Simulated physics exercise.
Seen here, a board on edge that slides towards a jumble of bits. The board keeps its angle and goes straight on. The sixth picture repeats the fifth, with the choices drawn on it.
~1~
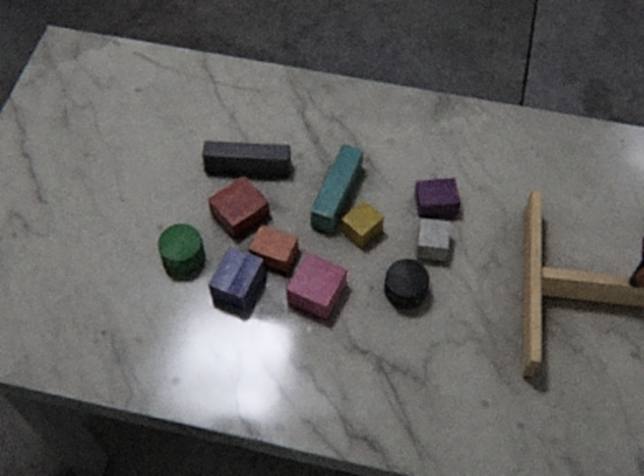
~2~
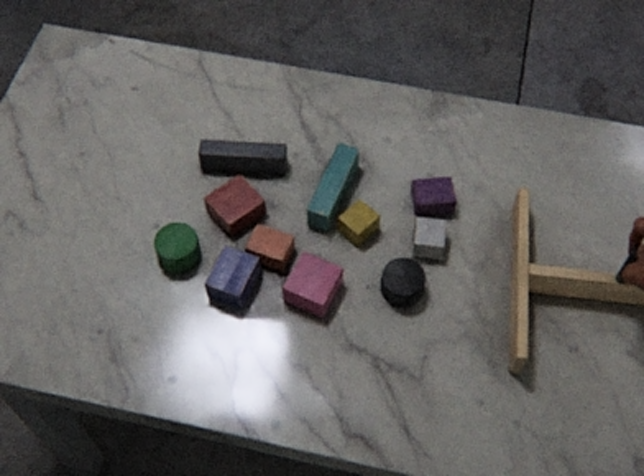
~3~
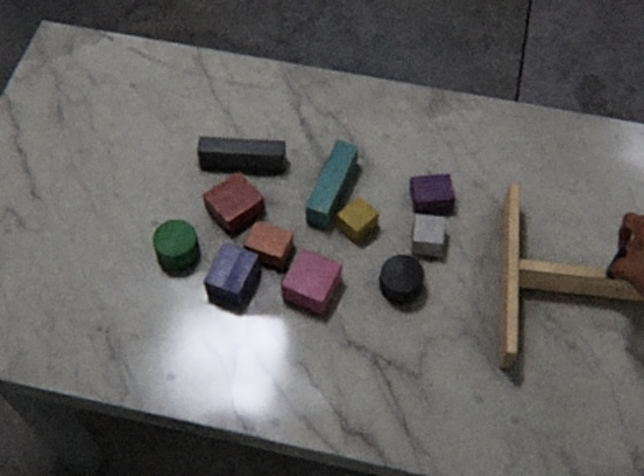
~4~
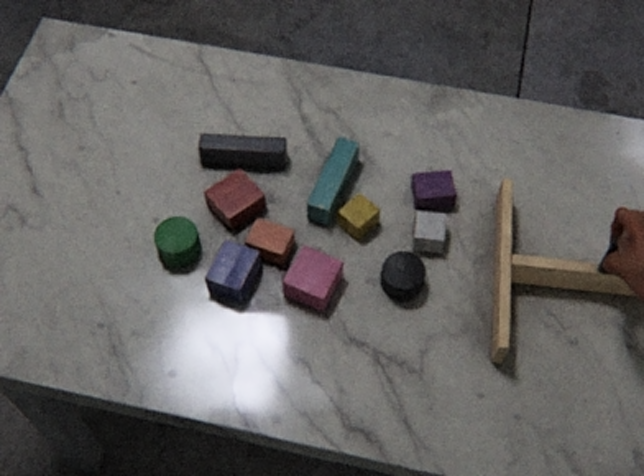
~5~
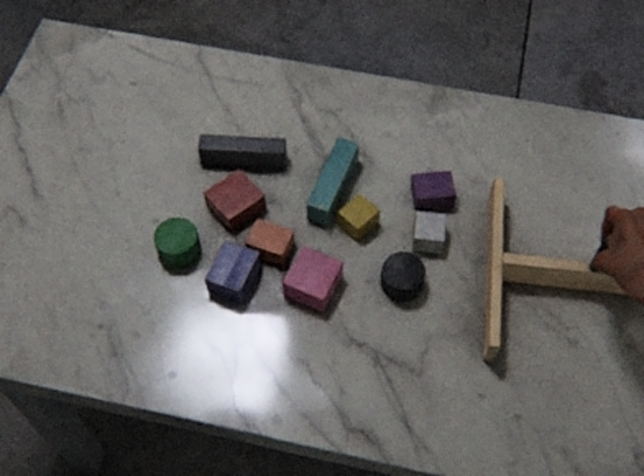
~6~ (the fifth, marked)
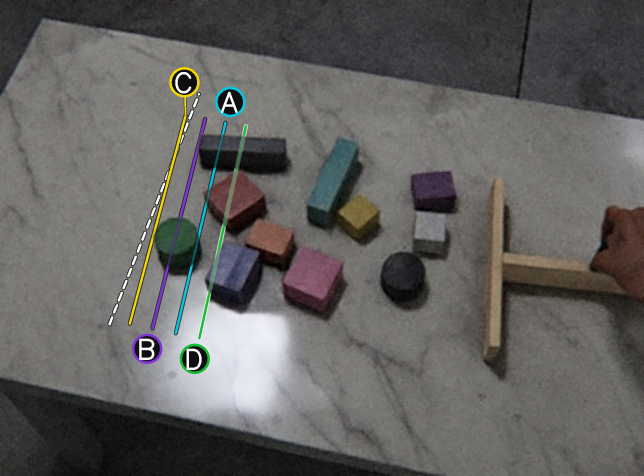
On a marble table, a hand slid a wooden board on a handle slowly leftward, closer to a scatter of coloured blocks and round pieces, which stayed in their places without being touched.
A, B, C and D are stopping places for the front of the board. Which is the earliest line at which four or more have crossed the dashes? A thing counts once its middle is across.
A.
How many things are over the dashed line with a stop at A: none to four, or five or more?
Five or more.
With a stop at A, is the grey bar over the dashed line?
Yes.
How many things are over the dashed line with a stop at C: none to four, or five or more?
Five or more.
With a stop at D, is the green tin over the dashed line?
Yes.
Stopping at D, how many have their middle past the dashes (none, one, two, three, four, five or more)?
It has three across.
On the marked copy, A at (202, 220); B at (181, 216); C at (160, 212); D at (224, 224); the dashed line at (158, 200).
Taking A. A third of the way, board (388, 236); green tin (178, 243); grey bar (243, 152); none across.
Two thirds of the way, board (282, 216); grey bar (184, 138); red block (176, 194); none across.
When it is over, board (203, 201); grey bar (120, 116); red block (105, 188); six across.
As for the rest, B gets eight across, but is farther than needed; C gets eleven across, but is farther than needed; D gets only three across.
